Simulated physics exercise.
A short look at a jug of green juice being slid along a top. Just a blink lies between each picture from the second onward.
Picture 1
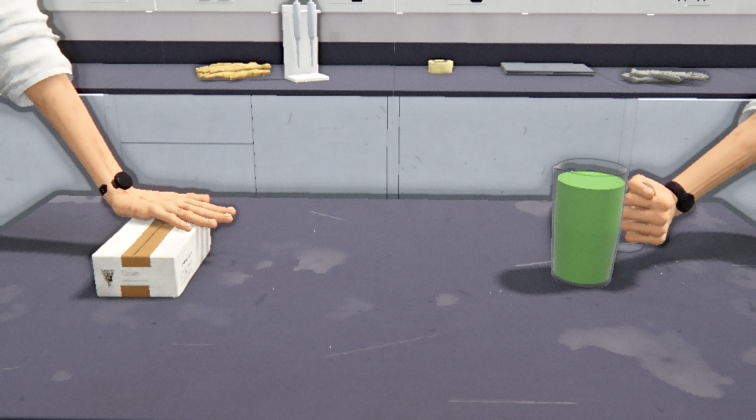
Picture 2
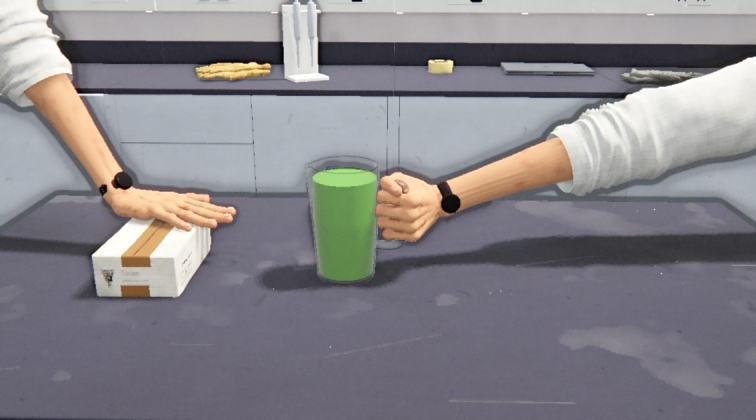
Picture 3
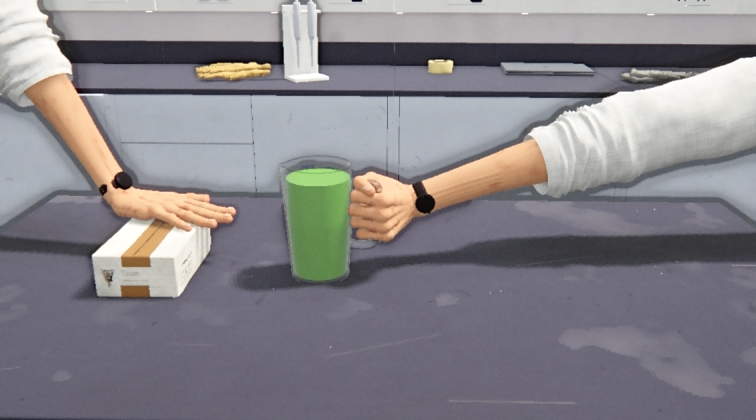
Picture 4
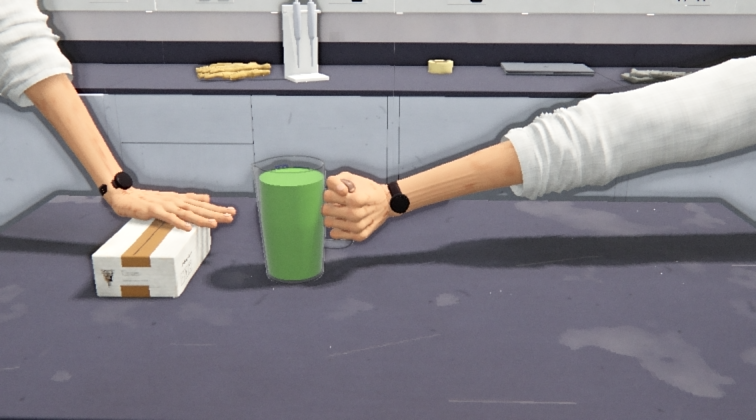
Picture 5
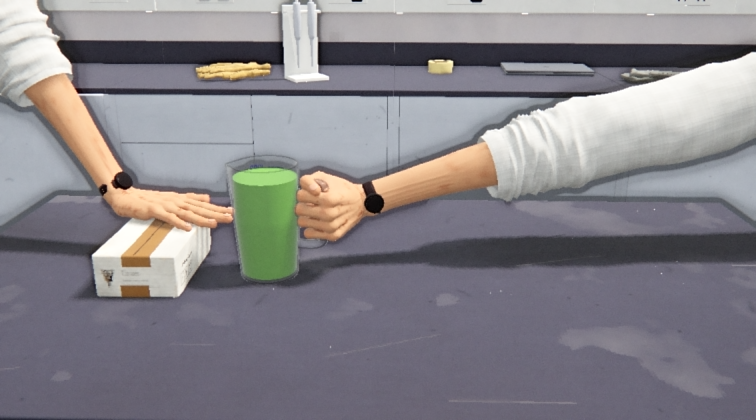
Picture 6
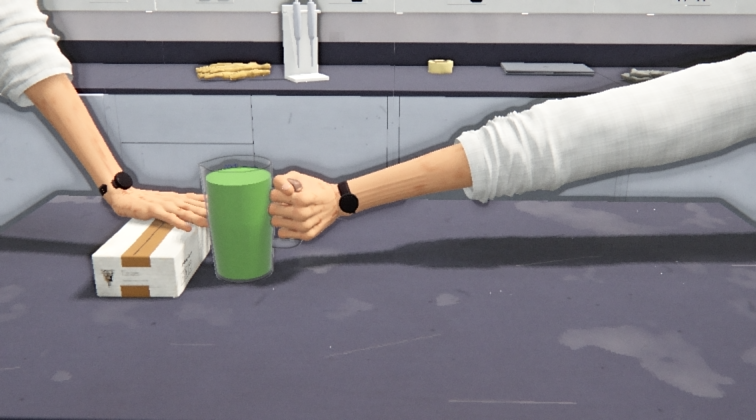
At a dark, scuffed tabletop seen from the front, pale cabinets and a shelf of small items stand behind. A hand at the left rests on a white box with brown bands, while a hand from the right grips the handle of a clear jug nearly full of green juice. The right arm slides the upright jug leftward across the top to beside the box, while the left hand and view stay still.
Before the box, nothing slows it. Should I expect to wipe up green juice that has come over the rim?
Yes, some comes over.
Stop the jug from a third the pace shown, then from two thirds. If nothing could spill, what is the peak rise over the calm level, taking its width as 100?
You'd see close to 15 per cent of the width first and close to 30 per cent after.
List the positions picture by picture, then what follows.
In the first frame, at rest; jug (587, 221) nearly full; box (157, 252).
In the second frame, under way; jug nearly full, surface at (345, 178).
In the third frame, 25 px further; jug (319, 217) nearly full.
In the fourth frame, 25 px further; jug nearly full, surface at (292, 178).
In the fifth frame, 25 px further; jug (267, 217) nearly full.
In the sixth frame, 25 px further; jug nearly full, surface at (239, 177); box (157, 252).
Next, the jug meets the box.
After that, the green juice surges up the wall; it has slopped over.
Finally, the jug stands at the box; it has slopped over.
